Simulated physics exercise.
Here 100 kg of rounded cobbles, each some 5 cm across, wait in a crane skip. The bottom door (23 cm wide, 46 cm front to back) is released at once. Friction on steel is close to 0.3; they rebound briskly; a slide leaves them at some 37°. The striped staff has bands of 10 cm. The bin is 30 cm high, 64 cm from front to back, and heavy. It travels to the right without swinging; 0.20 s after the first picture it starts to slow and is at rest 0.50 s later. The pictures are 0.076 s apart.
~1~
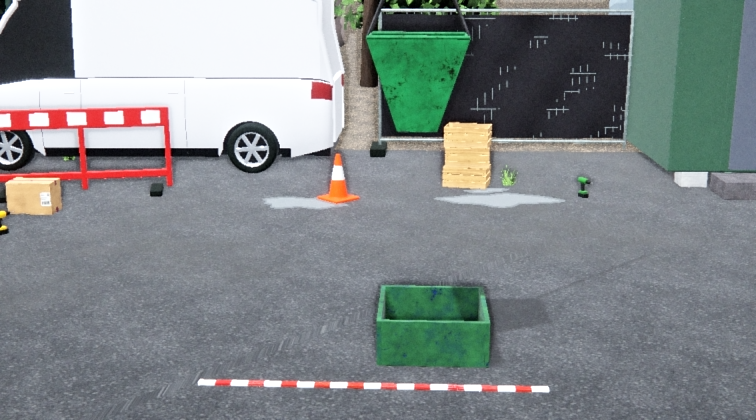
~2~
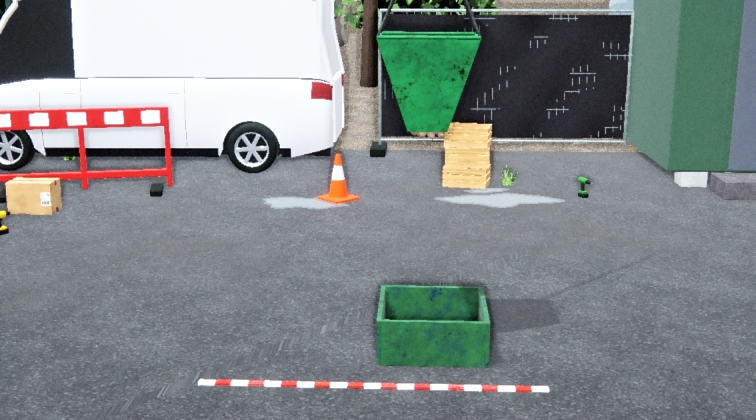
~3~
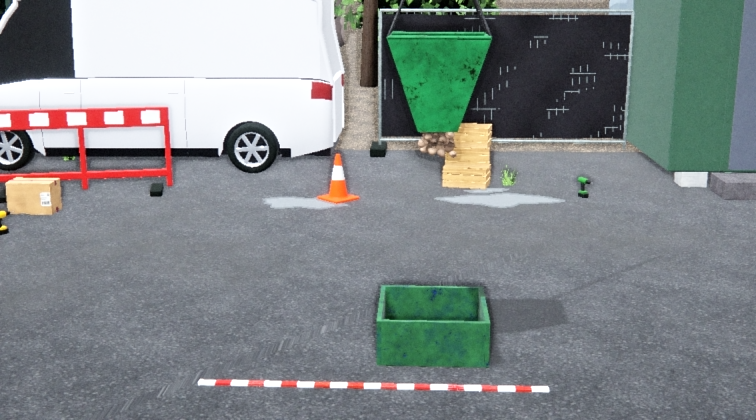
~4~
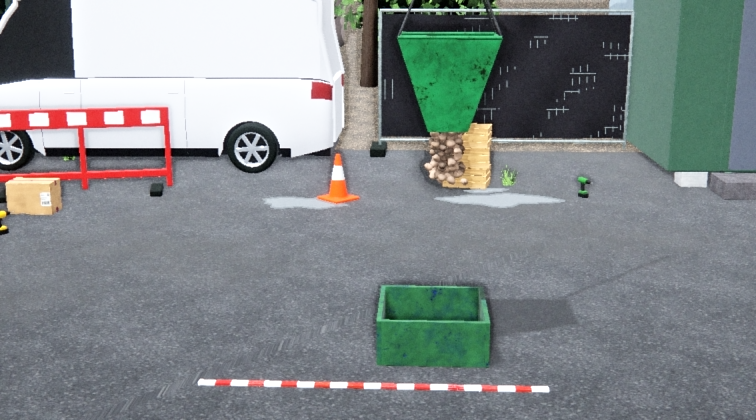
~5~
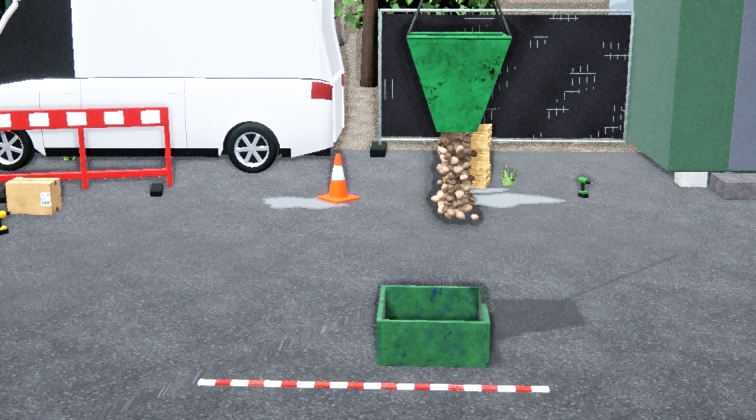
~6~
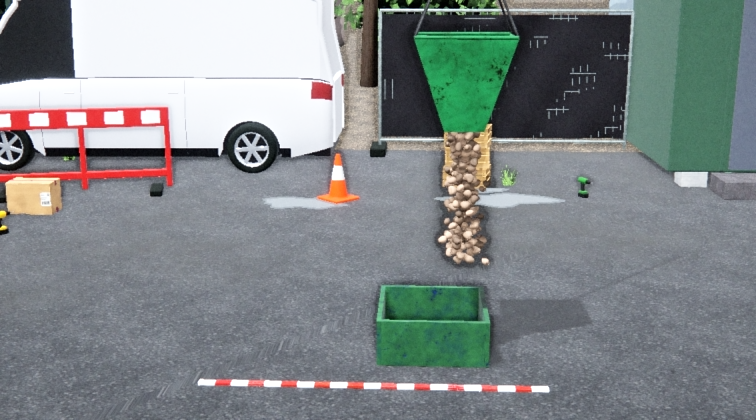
A green skip hangs over a grey paved yard, seen from a fixed, slightly raised view, with a white van, dark fencing and green wall behind. A red-and-white barrier and orange cone stand left, pale stacked blocks beneath the skip, and a green bin behind a striped staff in front. The skip glides slowly right without swinging as brown cobbles pour from its bottom in a lengthening stream.
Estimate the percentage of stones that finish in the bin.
Roughly 50 per cent ends in the bin.
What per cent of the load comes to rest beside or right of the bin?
About 50 per cent.
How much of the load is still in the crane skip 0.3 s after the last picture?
About 0 per cent.
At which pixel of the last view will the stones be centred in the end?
Around (477, 337).
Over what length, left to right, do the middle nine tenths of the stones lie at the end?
Roughly 160 cm.
Then, 0.3 s after the last picture, 1 % in the crane skip, 58 % falling or lying in the bin, 41 % falling or lying beside or right of the bin; the stones farthest right are at (550, 332).
Then, 0.7 s after the last picture, 0 % in the crane skip, 49 % falling or lying in the bin, 50 % falling or lying beside or right of the bin; the stones farthest right are at (644, 334).
Then, 1.3 s after the last picture, 0 % in the crane skip, 1 % falling or lying left of the bin, 50 % falling or lying in the bin, 49 % falling or lying beside or right of the bin; the stones farthest right are at (716, 328).
Then, 2.2 s after the last picture, 0 % in the crane skip, 1 % falling or lying left of the bin, 50 % falling or lying in the bin, 49 % falling or lying beside or right of the bin; the stones farthest right are at (727, 324).
Then, 4.1 s after the last picture, 0 % in the crane skip, 1 % left of the bin, 50 % in the bin, 49 % beside or right of the bin; the stones farthest right are at (727, 324).
